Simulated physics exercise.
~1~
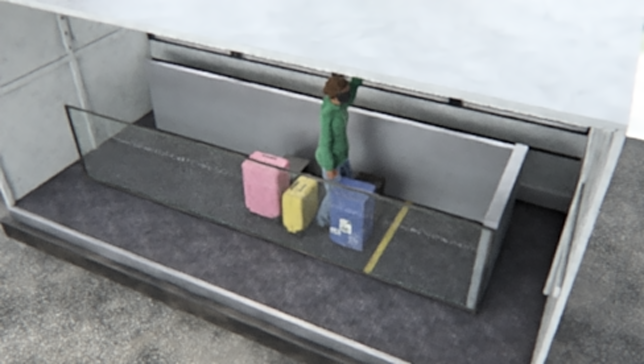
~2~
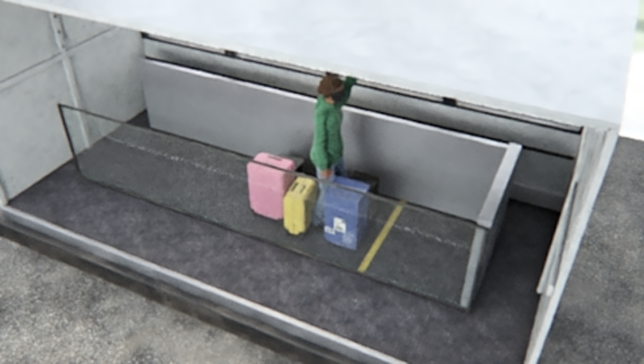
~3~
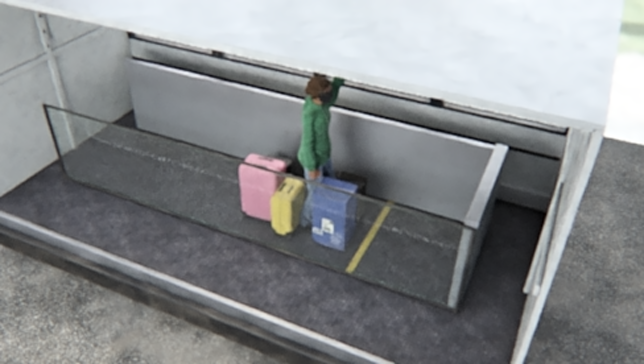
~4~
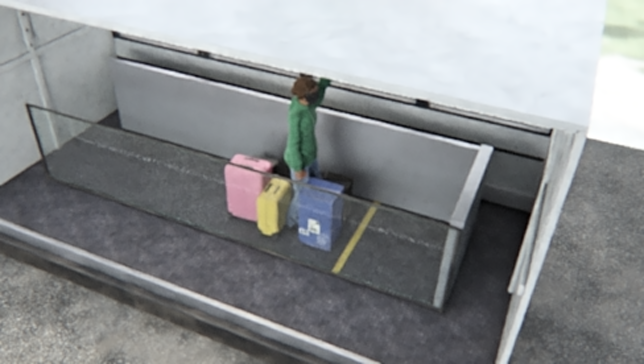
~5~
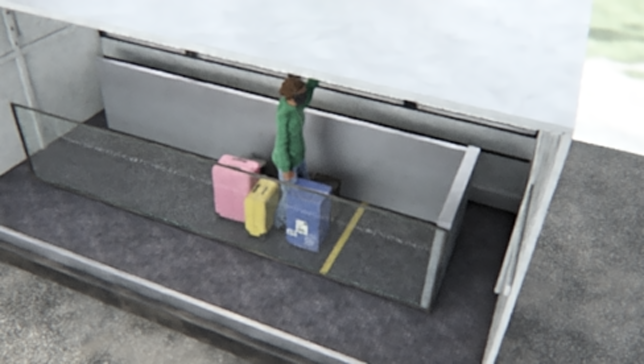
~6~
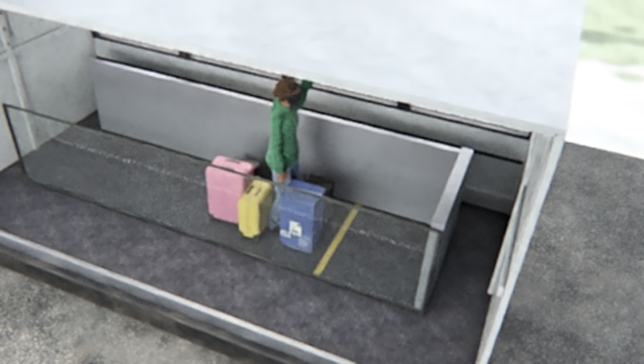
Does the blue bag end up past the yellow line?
No, the blue bag stays upright beside the passenger and comes to rest before the yellow line.
In this clip, a passenger in a green top stands holding a rail among loose luggage in a clear-sided bay as the view pans slightly right. The pink case shifts slightly right early on, then stays upright, and the blue bag rests short of the yellow line.
